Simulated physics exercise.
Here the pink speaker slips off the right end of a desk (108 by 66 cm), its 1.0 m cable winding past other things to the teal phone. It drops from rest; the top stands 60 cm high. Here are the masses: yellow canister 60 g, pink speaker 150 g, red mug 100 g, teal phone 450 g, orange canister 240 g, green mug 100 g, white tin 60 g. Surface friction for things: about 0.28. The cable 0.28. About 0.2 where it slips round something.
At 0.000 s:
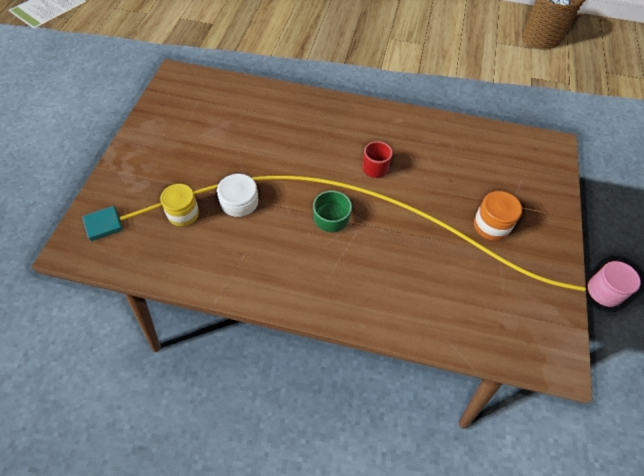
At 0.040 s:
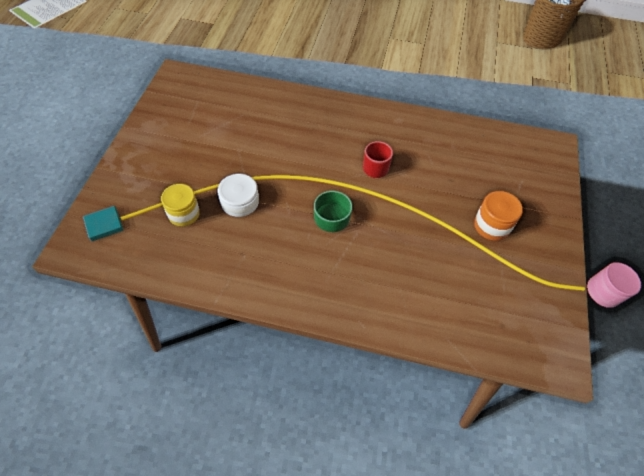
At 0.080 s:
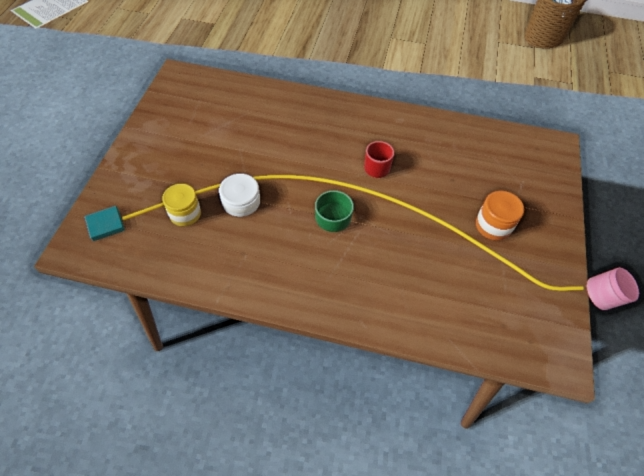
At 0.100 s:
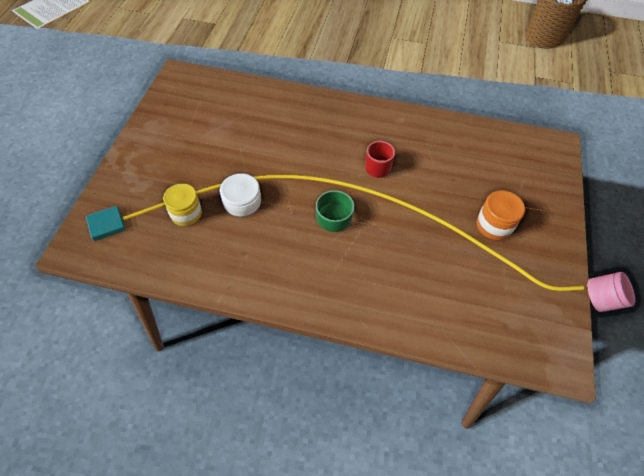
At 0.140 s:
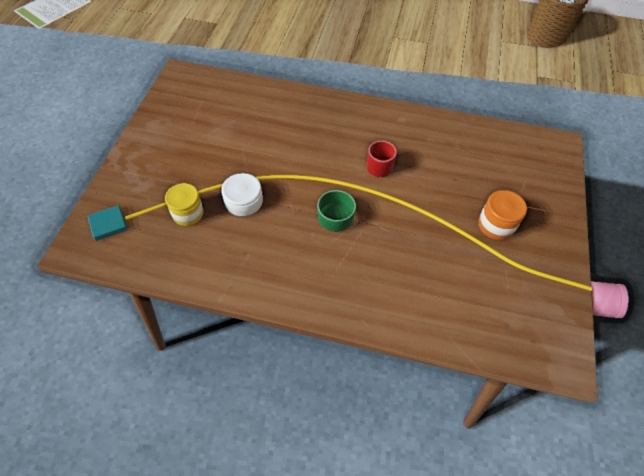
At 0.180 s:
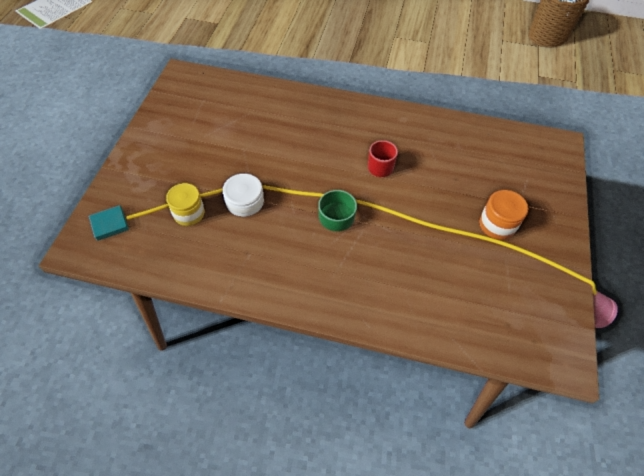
In the video, a yellow cable stretches across a wooden table among several containers, linking a small teal object to a pink cylinder off the right edge; the cylinder tilts and drops a little, then the cable pulls straighter.
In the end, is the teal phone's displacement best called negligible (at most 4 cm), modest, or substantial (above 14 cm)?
It keeps near its spot.
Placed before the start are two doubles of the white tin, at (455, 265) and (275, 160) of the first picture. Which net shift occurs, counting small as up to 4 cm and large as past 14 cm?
The first ends up with a short displacement, the second with a short displacement.
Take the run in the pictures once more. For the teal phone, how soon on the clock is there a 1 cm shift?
The teal phone gets there at 0.34 seconds.
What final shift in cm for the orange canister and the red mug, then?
For the orange canister it's 0 cm, while the red mug comes to 0 cm.
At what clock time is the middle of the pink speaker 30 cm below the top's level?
Clock time: Never.
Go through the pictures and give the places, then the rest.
In the first picture, shows, teal phone (101, 221); cable runs through (536, 277) (444, 225) (356, 189) (265, 178).
In the second picture, shows, pink speaker (622, 278); cable runs through (535, 278) (357, 188).
In the third picture, shows, pink speaker (613, 289); cable runs through (535, 281) (358, 188).
In the fourth picture, shows, pink speaker (611, 292); cable runs through (536, 281) (359, 188).
In the fifth picture, shows, pink speaker (605, 300); cable runs through (542, 275) (361, 188).
In the sixth picture, shows, teal phone (108, 221); cable runs through (560, 267) (460, 232) (365, 203) (272, 188).
After 0.4 s, the cable's tail end at (132, 217); teal phone 1 cm off its start, white tin 17 cm off its start, pink speaker over the edge.
After 0.7 s, the cable's tail end at (136, 218); teal phone 2 cm off its start, white tin 19 cm off its start, green mug 7 cm off its start.
After 0.9 s, the cable's tail end at (136, 218); teal phone 2 cm off its start at (116, 219), white tin 19 cm off its start at (245, 267), green mug 7 cm off its start at (336, 232).
After 1.2 s, the cable's tail end at (136, 218); teal phone 2 cm off its start, white tin 19 cm off its start, pink speaker over the edge.
After 2.4 s, the cable's tail end at (136, 218); teal phone 2 cm off its start at (116, 219), white tin 19 cm off its start at (245, 267), green mug 7 cm off its start at (336, 233), pink speaker over the edge.
